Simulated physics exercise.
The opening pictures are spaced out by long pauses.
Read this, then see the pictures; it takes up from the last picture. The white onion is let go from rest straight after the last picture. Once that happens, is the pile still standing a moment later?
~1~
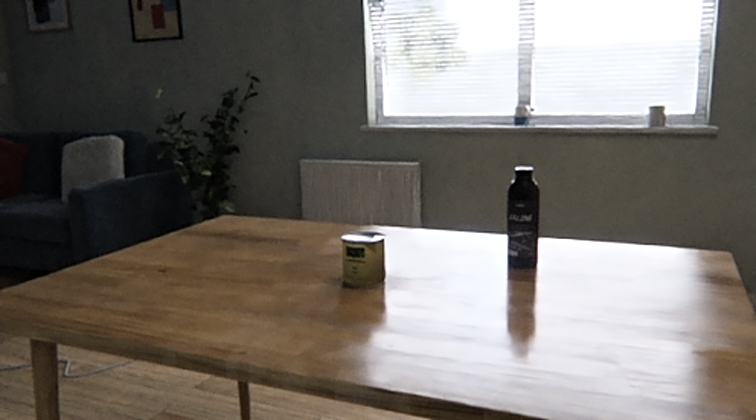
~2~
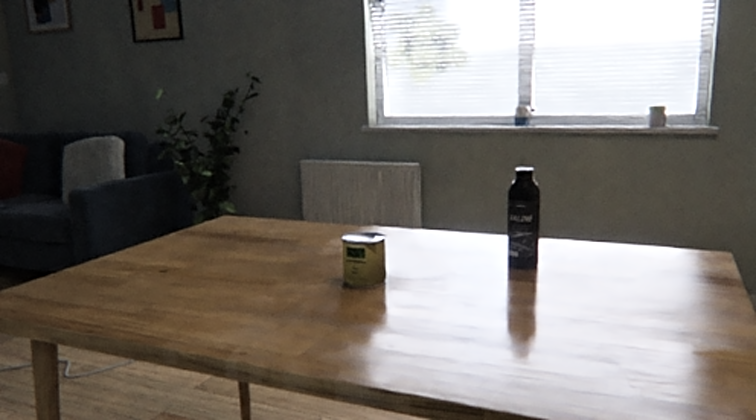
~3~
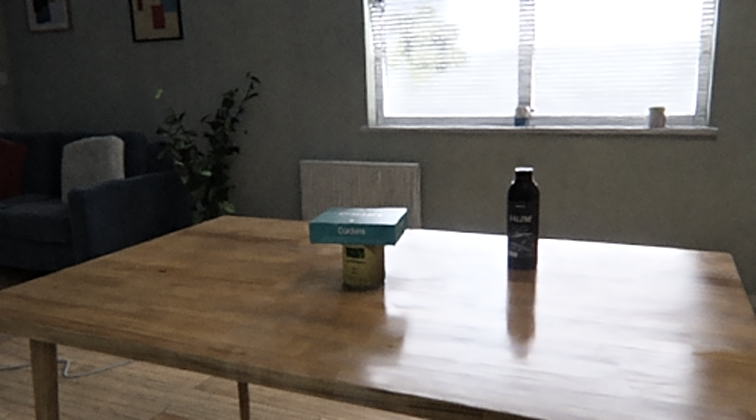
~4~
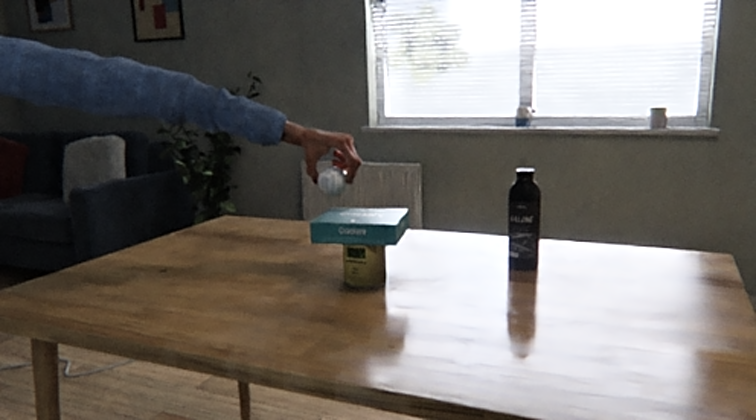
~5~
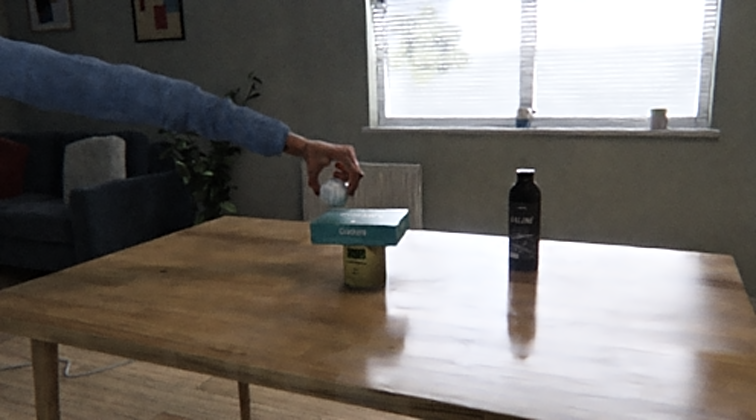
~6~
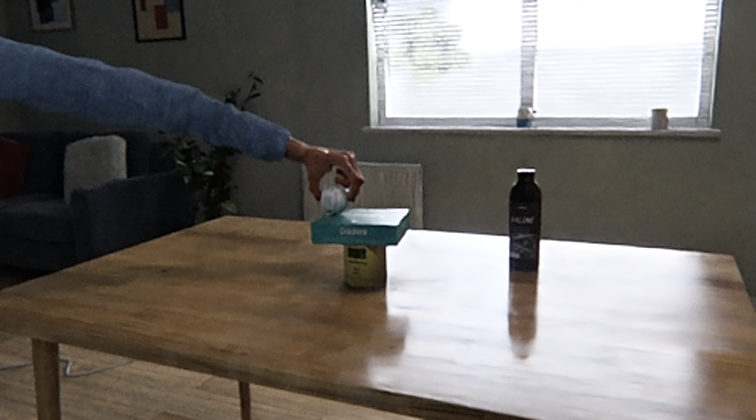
Yes, still standing.
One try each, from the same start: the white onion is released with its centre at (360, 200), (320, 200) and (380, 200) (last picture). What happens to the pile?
Outcomes in order: No collapse, a collapse, no collapse.
Then, 0.50 s later than the last frame, all is still.
Then, 1.30 s later than the last frame, white onion resting near (335, 199).
When it is over, all 4 as before. End places, in pixels of the last picture, white onion near (335, 199). The pile keeps its balance.
